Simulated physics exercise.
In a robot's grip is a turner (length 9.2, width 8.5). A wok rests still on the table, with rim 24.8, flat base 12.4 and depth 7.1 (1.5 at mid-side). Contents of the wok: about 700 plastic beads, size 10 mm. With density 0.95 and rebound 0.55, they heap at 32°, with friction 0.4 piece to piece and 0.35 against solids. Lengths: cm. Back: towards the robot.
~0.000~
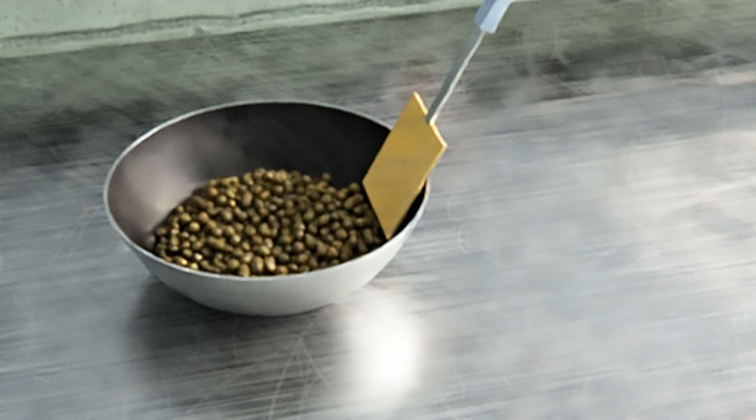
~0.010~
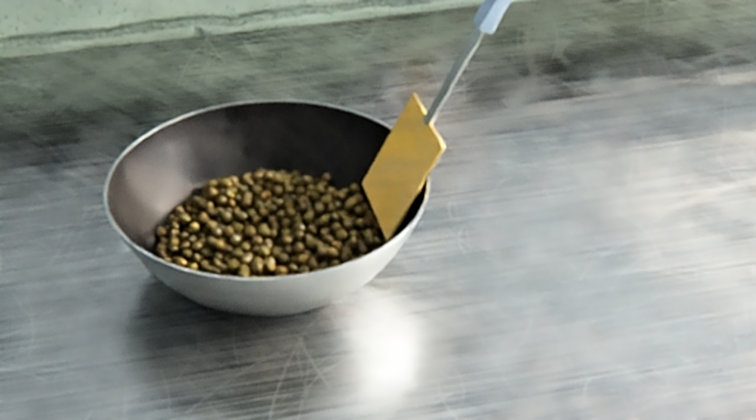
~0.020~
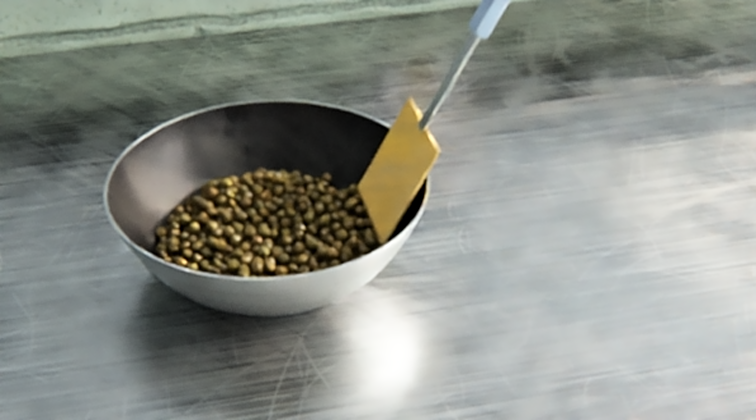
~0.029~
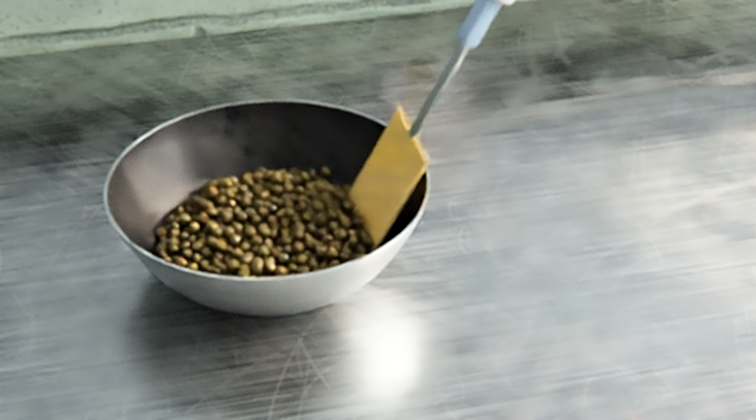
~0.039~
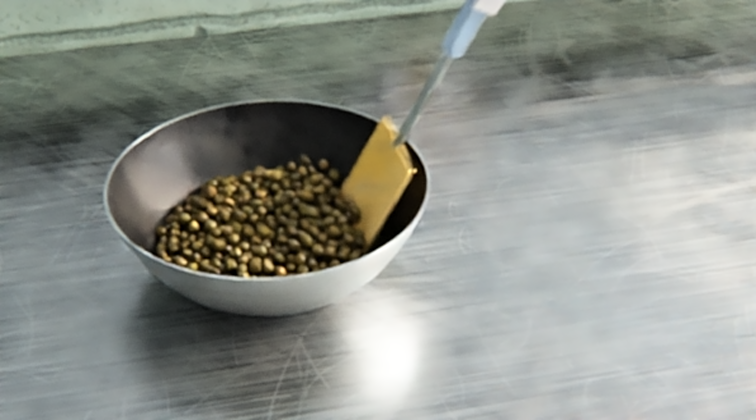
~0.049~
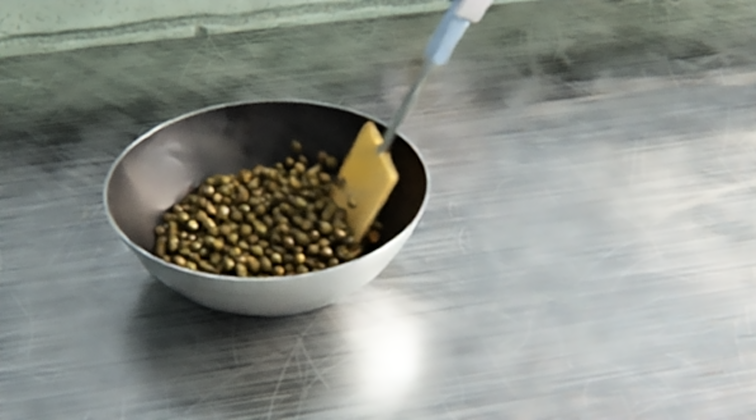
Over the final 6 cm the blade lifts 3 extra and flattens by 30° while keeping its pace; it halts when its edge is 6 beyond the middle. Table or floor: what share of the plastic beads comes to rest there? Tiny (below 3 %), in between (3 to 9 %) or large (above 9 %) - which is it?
Large, so above 9 %.
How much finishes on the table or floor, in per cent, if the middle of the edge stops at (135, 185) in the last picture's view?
Around 40 percent ends on the table or floor.
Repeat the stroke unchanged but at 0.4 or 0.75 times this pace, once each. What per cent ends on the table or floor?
The two tries give about 0 and 5 in a hundred.
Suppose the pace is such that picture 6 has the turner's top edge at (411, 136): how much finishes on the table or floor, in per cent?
That share would be about 0 percent.
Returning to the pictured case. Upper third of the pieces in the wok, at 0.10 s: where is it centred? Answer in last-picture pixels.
The middle lies somewhere about (248, 220).
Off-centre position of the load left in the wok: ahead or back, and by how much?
The kept load is shifted forward by about 3.5 cm.
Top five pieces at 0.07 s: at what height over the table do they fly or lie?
About 9 centimetres.
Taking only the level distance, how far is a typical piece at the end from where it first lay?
Somewhere near 3 centimetres, I reckon.
By 0.07 s, sloping 62°, highest piece 11 above the table; 697 in the wok.
By 0.10 s, sloping 53°, highest piece 15 above the table; 693 in the wok, 4 on the blade or in flight.
By 0.31 s, sloping 32°, highest piece 40 above the table; 613 in the wok, 12 on the table or floor, 72 on the blade or in flight.
By 1.36 s, sloping 32°, highest piece 6 above the table; 614 in the wok, 83 on the table or floor.
Final count, 614 in the wok, 83 on the table or floor. That is 12 % on the table or floor.
